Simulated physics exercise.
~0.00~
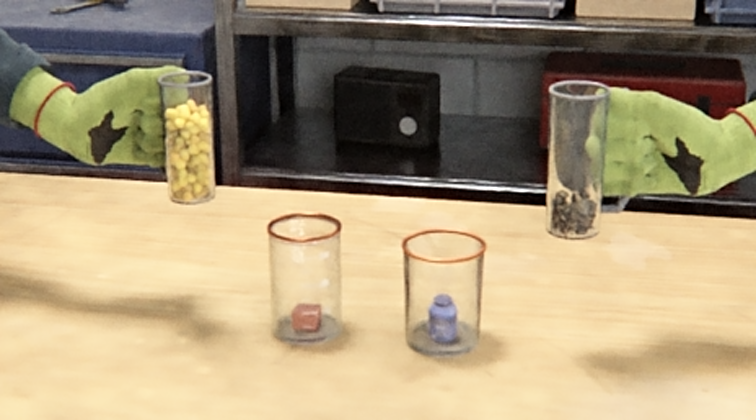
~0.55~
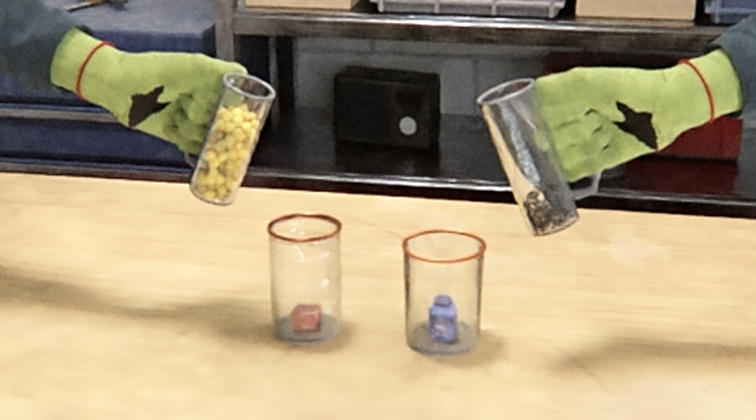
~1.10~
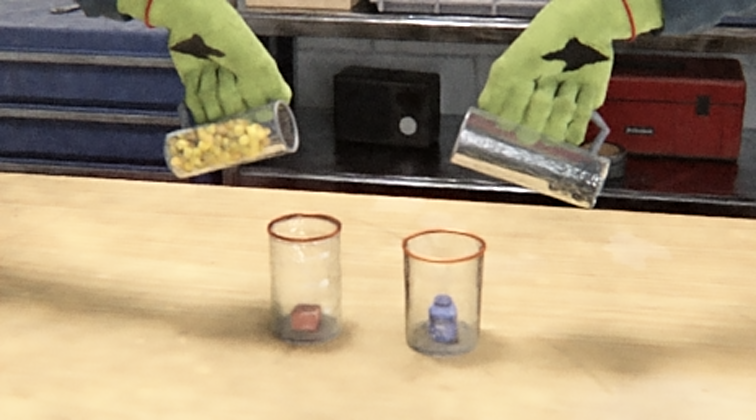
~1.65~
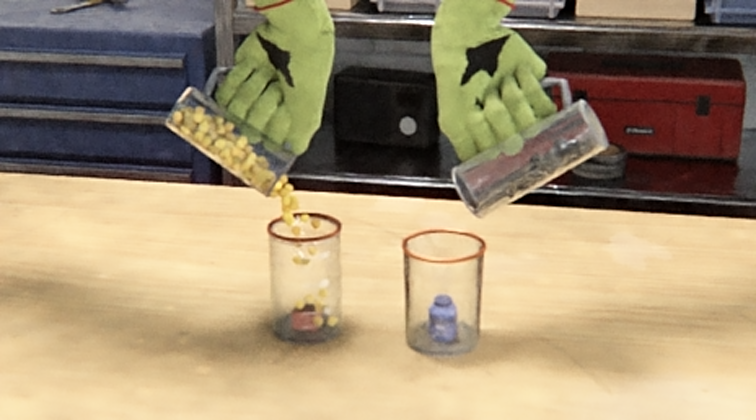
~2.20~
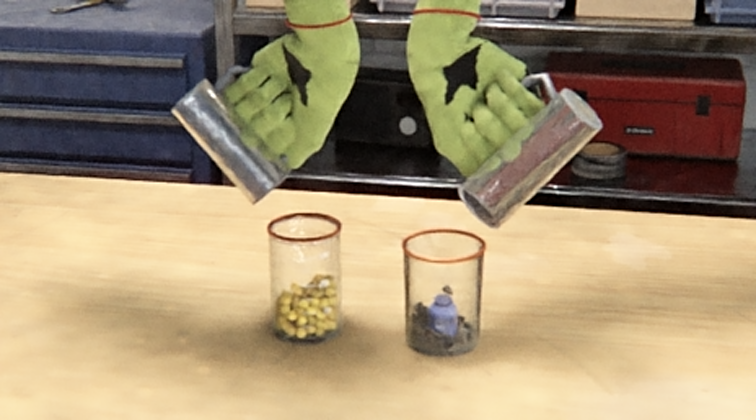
Yellow bits poured by gloved hands bury a red block, while dark bits leave a blue object showing.
